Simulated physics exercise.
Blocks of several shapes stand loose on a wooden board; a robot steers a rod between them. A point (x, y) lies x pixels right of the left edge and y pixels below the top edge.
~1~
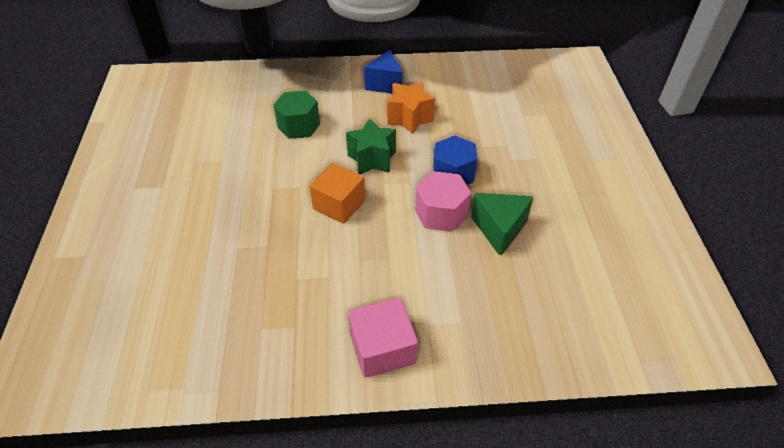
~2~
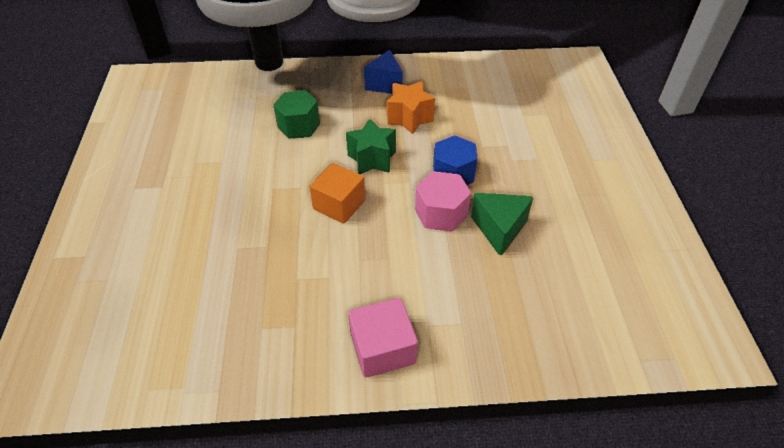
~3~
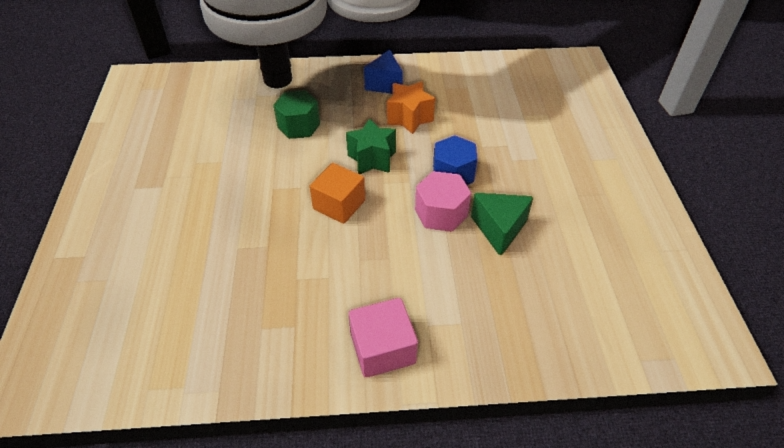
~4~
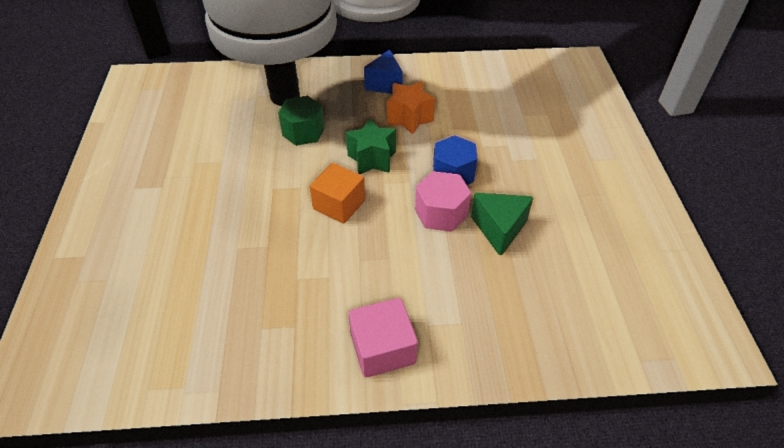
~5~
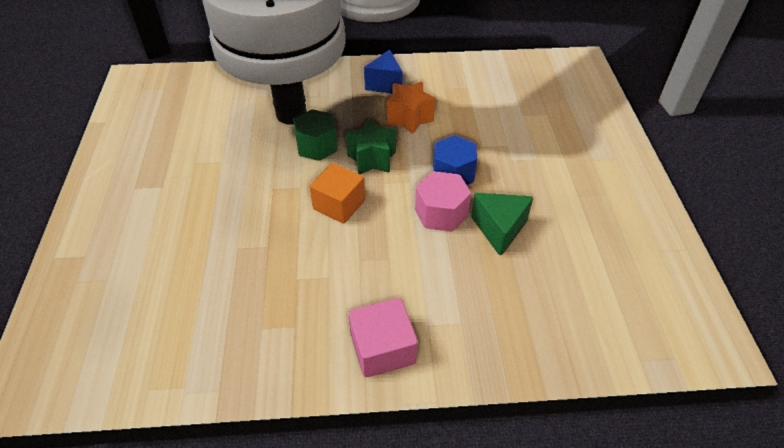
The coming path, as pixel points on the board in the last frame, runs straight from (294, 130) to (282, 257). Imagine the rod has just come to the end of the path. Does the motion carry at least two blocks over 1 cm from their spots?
Going by the path, no.
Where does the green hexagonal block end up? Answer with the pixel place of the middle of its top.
Its top middle will sit at (323, 135).
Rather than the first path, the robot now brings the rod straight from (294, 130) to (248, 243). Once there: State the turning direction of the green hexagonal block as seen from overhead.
Prediction: Counterclockwise.
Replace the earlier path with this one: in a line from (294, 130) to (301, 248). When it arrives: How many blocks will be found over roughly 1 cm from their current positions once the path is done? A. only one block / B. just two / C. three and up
Choice A: Only one block.
On the path given first. One third of the way, rod (286, 153); green hexagonal block (323, 135), turned 50° anticlockwise.
Two thirds of the way, rod (282, 196); green hexagonal block (323, 135), turned 50° anticlockwise.
At the end, rod (279, 244); green hexagonal block (323, 135), turned 50° anticlockwise; orange square piece still.
